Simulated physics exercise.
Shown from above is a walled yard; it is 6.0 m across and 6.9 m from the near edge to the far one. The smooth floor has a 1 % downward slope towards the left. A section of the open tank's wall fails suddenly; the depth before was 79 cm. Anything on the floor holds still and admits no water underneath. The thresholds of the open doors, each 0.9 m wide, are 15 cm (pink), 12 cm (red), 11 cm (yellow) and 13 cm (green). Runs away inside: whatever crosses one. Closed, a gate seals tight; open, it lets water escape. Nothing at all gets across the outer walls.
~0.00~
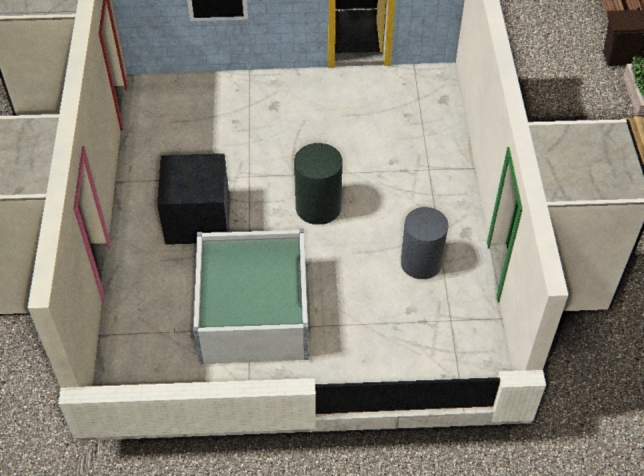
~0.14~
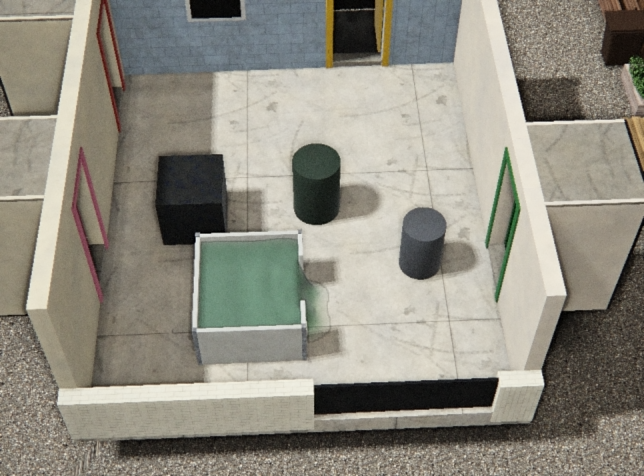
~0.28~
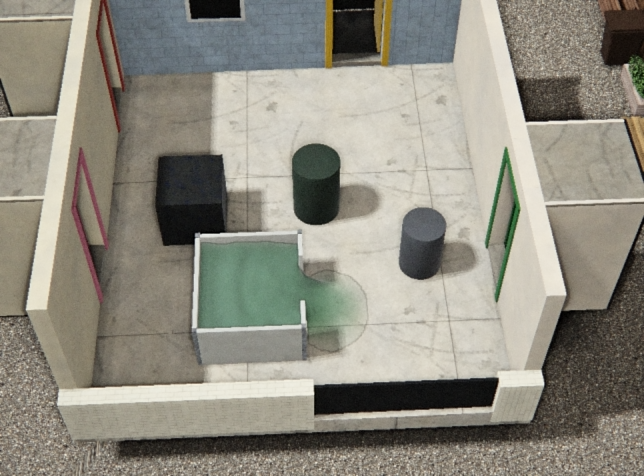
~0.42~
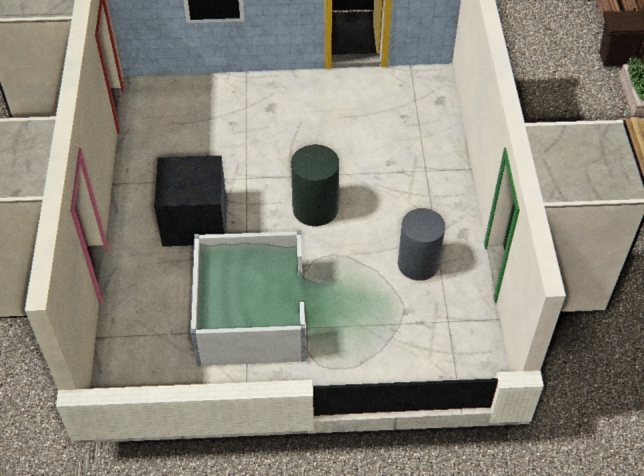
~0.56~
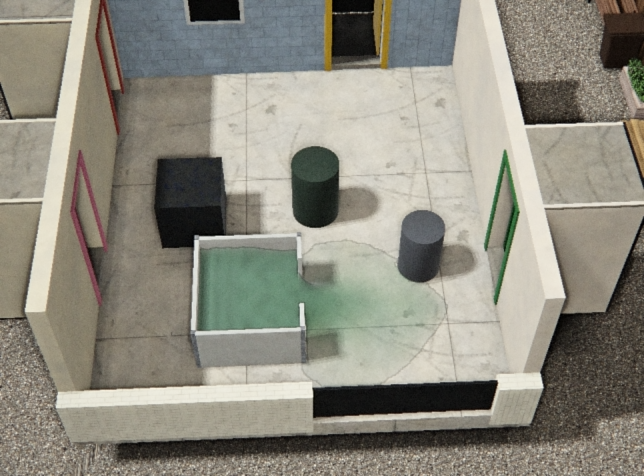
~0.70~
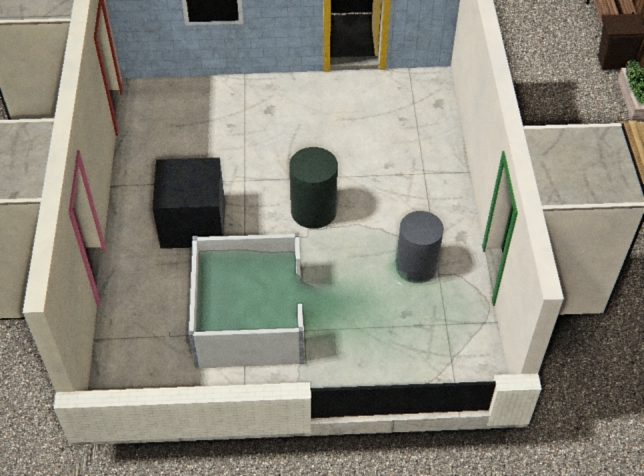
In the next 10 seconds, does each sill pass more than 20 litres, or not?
The pink door does not. The red door does not. The yellow door does not. The green door does.
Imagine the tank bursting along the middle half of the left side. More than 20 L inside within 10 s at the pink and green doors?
For pink, too much; for green, too little.
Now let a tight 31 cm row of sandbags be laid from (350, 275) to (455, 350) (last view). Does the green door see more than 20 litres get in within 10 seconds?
Green: Within it.
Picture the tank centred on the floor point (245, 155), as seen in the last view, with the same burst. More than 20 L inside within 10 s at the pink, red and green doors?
Well, pink ends up inside the mark, red ends up inside the mark and green ends up inside the mark.
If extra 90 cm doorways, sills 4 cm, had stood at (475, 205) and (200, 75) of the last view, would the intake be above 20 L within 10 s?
Order as listed: Respected and respected.
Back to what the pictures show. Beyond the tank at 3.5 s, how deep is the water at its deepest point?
Around 20 centimetres.
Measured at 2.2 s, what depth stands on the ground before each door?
Depth readings (cm): Pink = 0; red = 0; yellow = 0; green = 18.
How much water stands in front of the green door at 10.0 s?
Looks like about 4.5 cm at that spot.
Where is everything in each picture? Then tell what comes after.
In the first picture, the open tank at (251, 282) is whole and still, 79 cm deep.
In the second picture, water pours out at (300, 299) and has run 0.5 m, to (315, 285); typically 12 cm deep outside, 79 cm at the open tank's back.
In the third picture, water pours out at (300, 302) and has run 0.9 m, to (359, 293); typically 12 cm deep outside, 76 cm at the open tank's back.
In the fourth picture, the front is at (399, 306), 1.5 m from the gap at (299, 303); 2.0 m2 of floor is under water; 69 cm left at the back of the open tank.
In the fifth picture, water pours out at (299, 305) and has run 2.1 m, to (437, 299); typically 6 cm deep outside, 67 cm at the open tank's back.
In the sixth picture, the front is at (479, 298), 2.8 m from the gap at (297, 305); 5.5 m2 of floor is under water; 64 cm left at the back of the open tank.
After 1.4 s water covers 25 % of the floor and is deepest (43 cm) near (509, 399); pink door not reached, red door not reached, yellow door not reached, green door 20 cm at the sill, 25 L in.
After 2.2 s water covers 30 % of the floor and is deepest (34 cm) near (509, 399); pink door not reached, red door not reached, yellow door not reached, green door 18 cm at the sill, 57 L in.
After 3.5 s water covers 45 % of the floor and is deepest (20 cm) near (388, 339); pink door not reached, red door not reached, yellow door not reached, green door 18 cm at the sill, 77 L in.
After 6.0 s water covers 65 % of the floor and is deepest (16 cm) near (86, 418); pink door not reached, red door not reached, yellow door 12 cm at the sill, 1 L in, green door 10 cm at the sill, 93 L in.
After 10.0 s water covers 90 % of the floor and is deepest (12 cm) near (153, 208); pink door 4 cm at the sill, 0 L in, red door 10 cm at the sill, 0 L in, yellow door 5 cm at the sill, 2 L in, green door 4 cm at the sill, 93 L in.
